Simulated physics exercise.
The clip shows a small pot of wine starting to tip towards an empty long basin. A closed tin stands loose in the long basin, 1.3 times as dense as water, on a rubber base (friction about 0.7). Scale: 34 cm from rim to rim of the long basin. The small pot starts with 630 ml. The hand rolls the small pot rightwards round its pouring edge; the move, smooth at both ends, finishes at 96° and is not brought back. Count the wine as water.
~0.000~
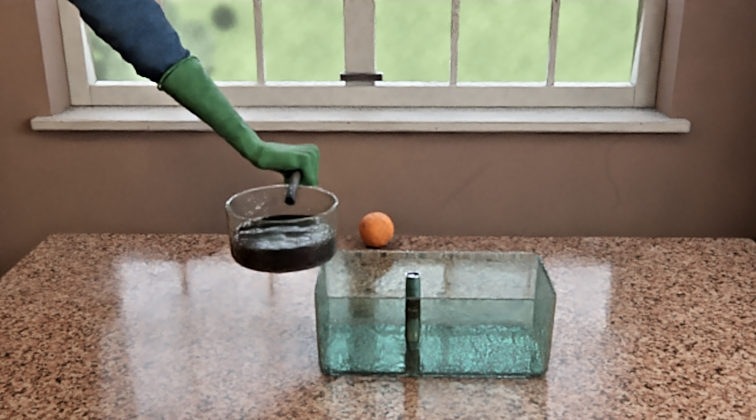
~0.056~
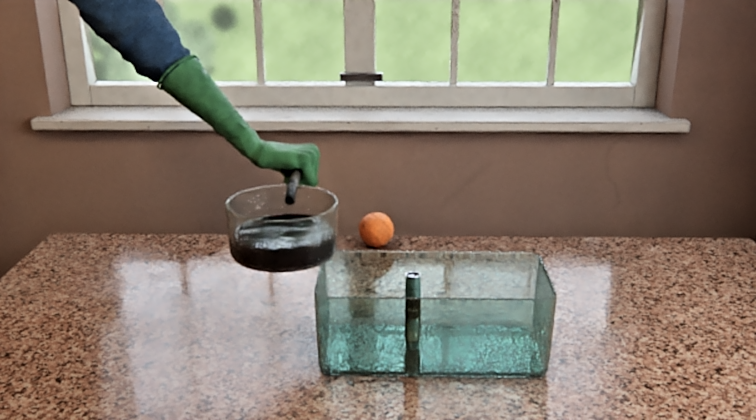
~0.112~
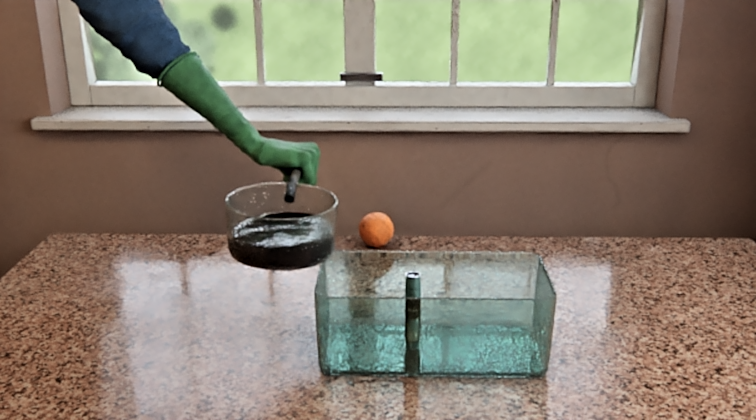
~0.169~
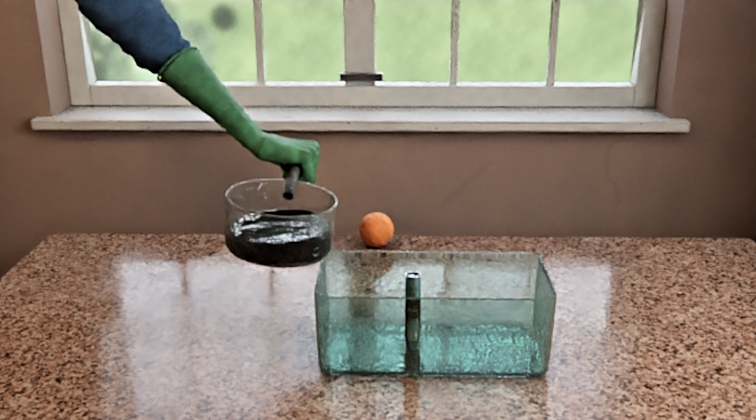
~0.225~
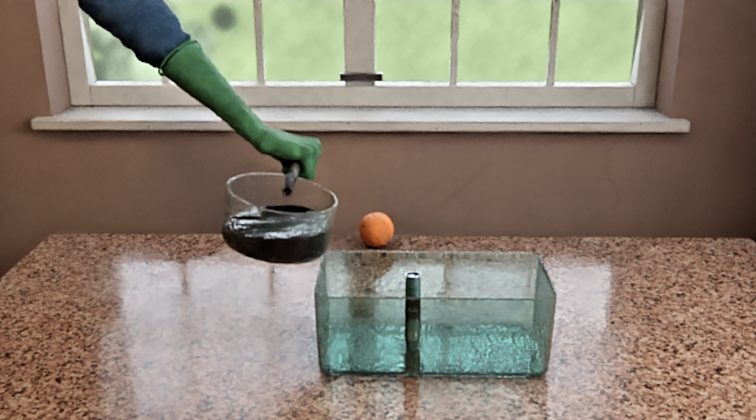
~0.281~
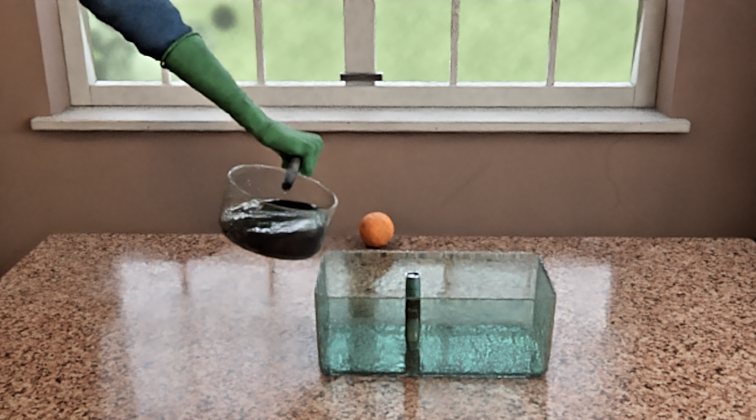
A green-gloved hand in a blue sleeve, reaching in from the upper left, slowly tilts a small clear pot of dark wine rightwards, its left side rising while the liquid shifts inside. Below and to the right, a greenish glass basin holding a dark upright tin stands on a speckled brown stone counter, with an orange ball behind. The steady, level view faces a pale-framed window in a brown wall.
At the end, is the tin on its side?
It goes over.
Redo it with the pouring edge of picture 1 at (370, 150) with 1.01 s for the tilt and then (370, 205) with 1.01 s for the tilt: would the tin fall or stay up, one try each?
First it remains upright; then it remains upright.
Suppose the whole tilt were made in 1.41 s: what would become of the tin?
Then it falls.
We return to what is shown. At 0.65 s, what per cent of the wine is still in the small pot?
Some 74 per cent.
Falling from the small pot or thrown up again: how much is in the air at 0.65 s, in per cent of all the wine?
Near 26 in a hundred.
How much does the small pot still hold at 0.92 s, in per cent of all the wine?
About 22 per cent.
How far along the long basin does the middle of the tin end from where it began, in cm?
About 8.5 cm.
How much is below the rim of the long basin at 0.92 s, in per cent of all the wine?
Some 54 per cent.
After 0.65 s the tilt is 69° and 74 per cent is still to pour; the tin stands where it began.
After 0.92 s the tilt is 94° and 22 per cent is still to pour; the tin leans 7°.
After 1.20 s the tilt is 96° and 4 per cent is still to pour; the tin lies on its side.
After 1.51 s the tilt is 96° and 1 per cent is still to pour; the tin lies on its side.
In the end the tin lies on its side.
